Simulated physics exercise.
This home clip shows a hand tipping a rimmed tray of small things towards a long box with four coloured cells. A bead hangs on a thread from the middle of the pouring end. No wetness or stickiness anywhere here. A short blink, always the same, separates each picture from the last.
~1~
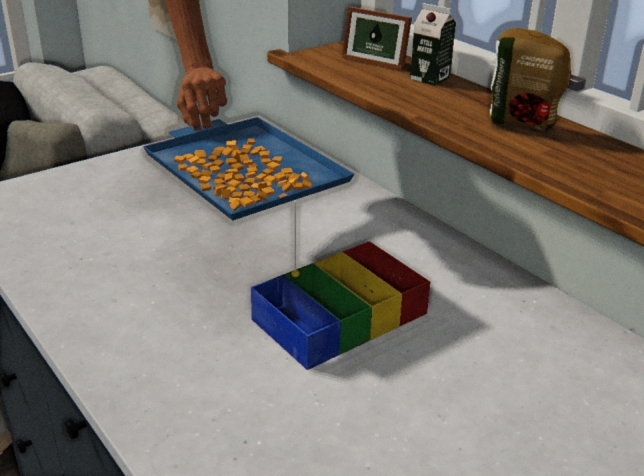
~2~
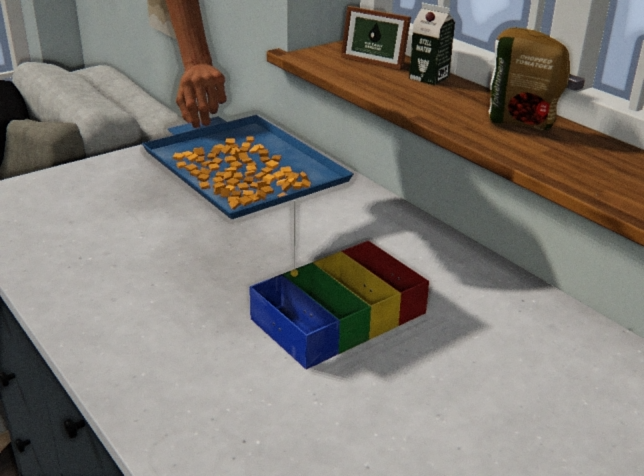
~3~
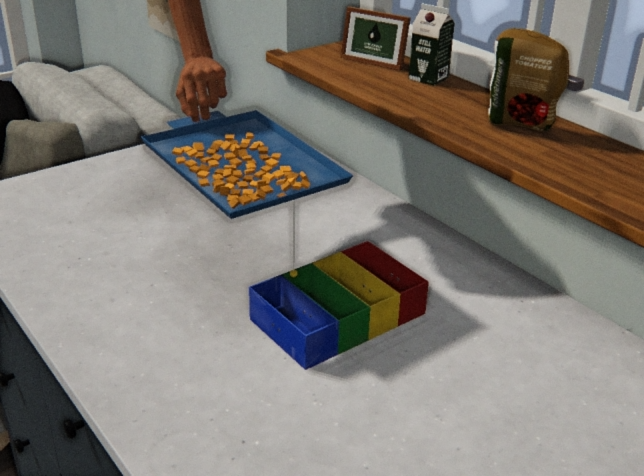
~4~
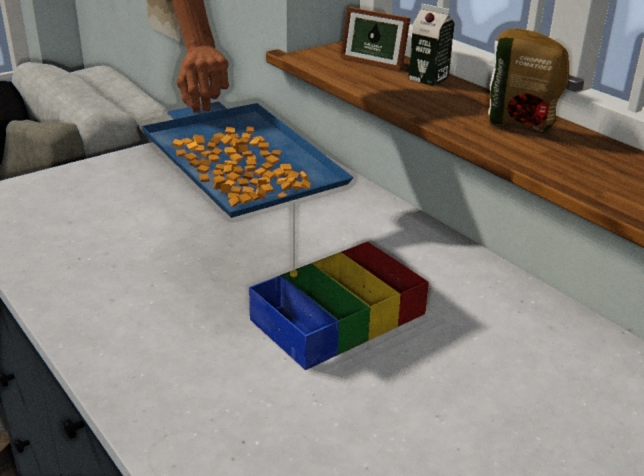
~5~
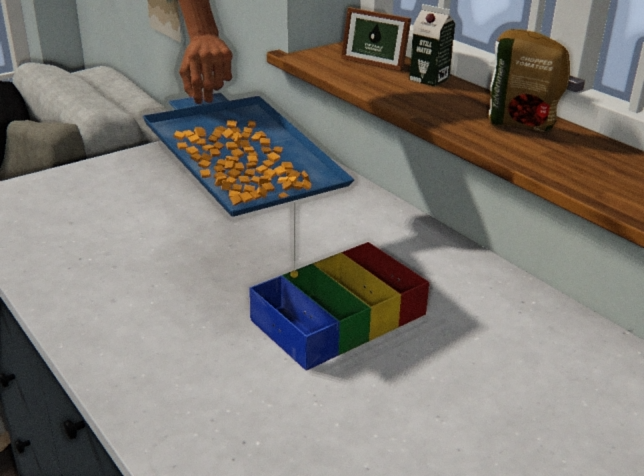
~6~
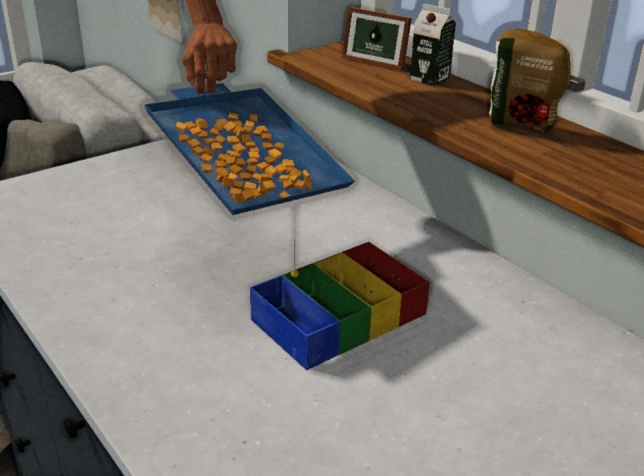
In the video, a hand holds a blue rimmed tray of small orange pieces above a countertop, near a box with blue, green, yellow and red cells, and gradually tilts the tray more steeply while the pieces stay on it.
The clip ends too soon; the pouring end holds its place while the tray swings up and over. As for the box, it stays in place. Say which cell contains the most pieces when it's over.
It is the yellow cell.
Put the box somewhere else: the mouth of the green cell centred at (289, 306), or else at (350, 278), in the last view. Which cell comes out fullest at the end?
It would be the cell in red the first time and the cell in green the second time.
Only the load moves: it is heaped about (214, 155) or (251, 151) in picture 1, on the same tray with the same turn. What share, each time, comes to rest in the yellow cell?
Close to 50 per cent, followed by close to 60 per cent.
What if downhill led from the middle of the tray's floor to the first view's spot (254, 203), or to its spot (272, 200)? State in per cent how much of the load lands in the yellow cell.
0 % then 0 %, roughly.
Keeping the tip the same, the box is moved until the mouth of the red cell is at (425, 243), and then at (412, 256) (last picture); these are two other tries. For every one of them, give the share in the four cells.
It comes to about 70 per cent the first time and about 90 per cent the second.
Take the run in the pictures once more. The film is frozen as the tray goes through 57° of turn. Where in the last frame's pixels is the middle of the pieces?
The load is centred near (298, 174).
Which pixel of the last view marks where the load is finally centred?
Roughly at pixel (346, 308).
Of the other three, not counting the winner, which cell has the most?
The answer would be the cell in green.
Just after the last frame, tray tipped steeply; almost all on the tray; just a few falling or outside the box.
A moment on, tray tipped right over; roughly a quarter on the tray; roughly a quarter in the yellow cell; roughly a quarter in the green cell; about a tenth in the blue cell; about a tenth in the red cell; roughly a quarter falling or outside the box.
Further on, tray tipped past a quarter turn; roughly half in the yellow cell; roughly a quarter in the green cell; about a tenth in the blue cell; about a tenth in the red cell; just a few falling or outside the box.
When it is over, tray tipped past a quarter turn; roughly half in the yellow cell; roughly a quarter in the green cell; about a tenth in the blue cell; about a tenth in the red cell; just a few outside the box.
